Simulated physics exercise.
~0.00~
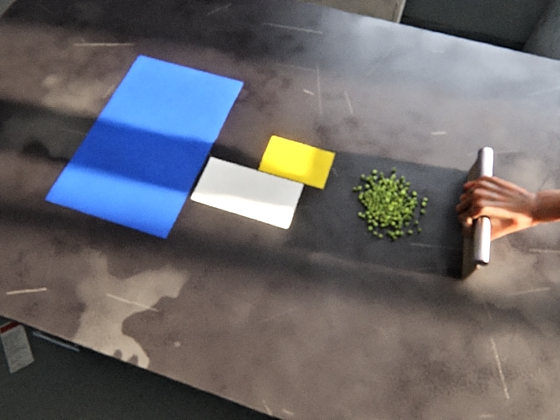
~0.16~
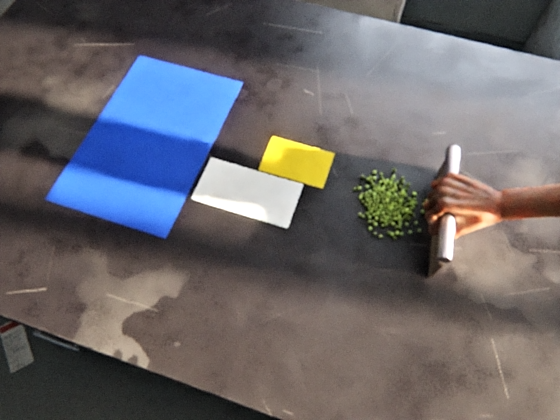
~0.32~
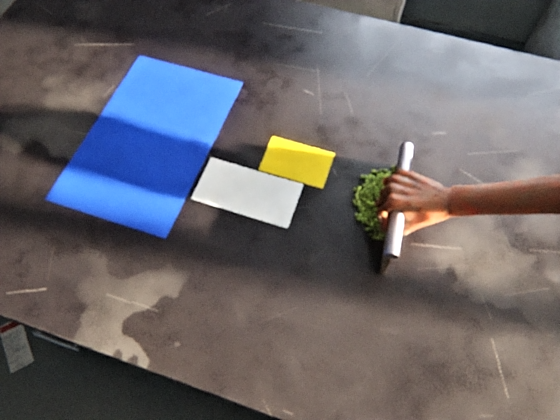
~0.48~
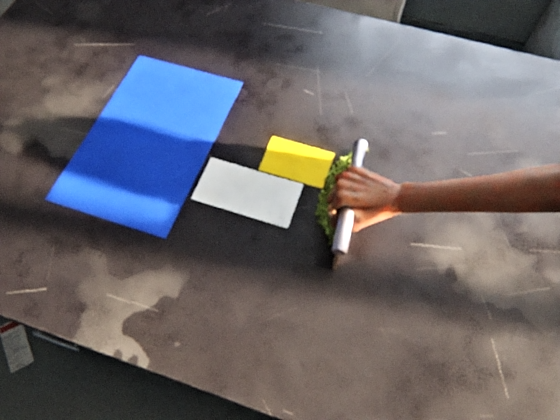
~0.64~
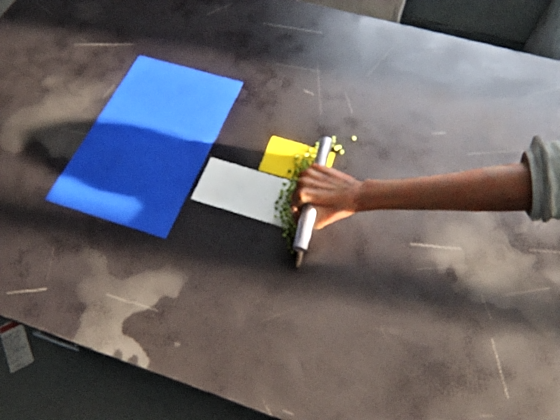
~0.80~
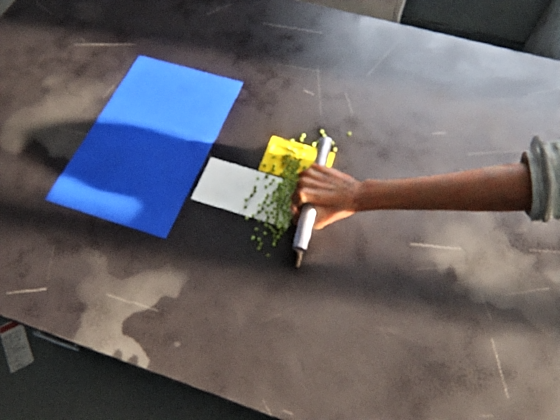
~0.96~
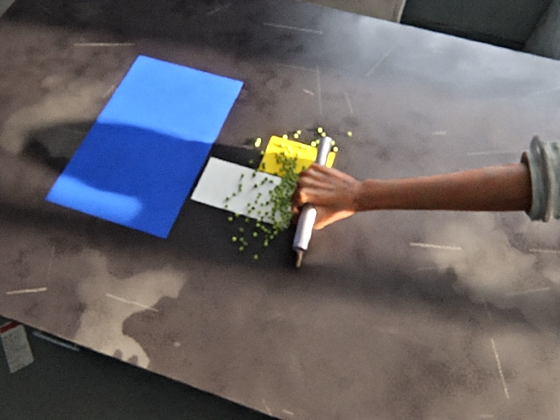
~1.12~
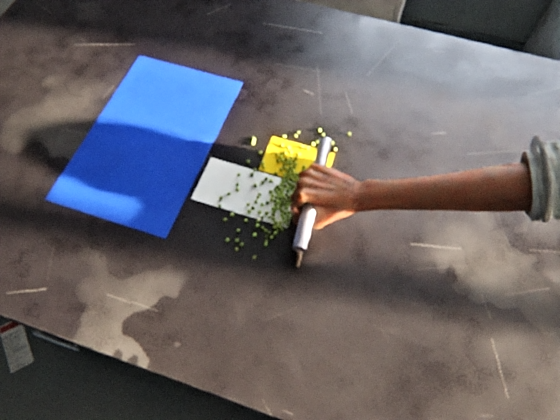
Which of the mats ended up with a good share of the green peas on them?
The white and yellow mats each ended up with a good share of the peas, while the blue mat stayed clear.
A hand pushed a scraper leftwards across a dark tabletop, gathering a loose pile of green dried peas and sweeping them towards some coloured mats, then stopped, and the peas spread over the white and yellow mats, short of the blue one.
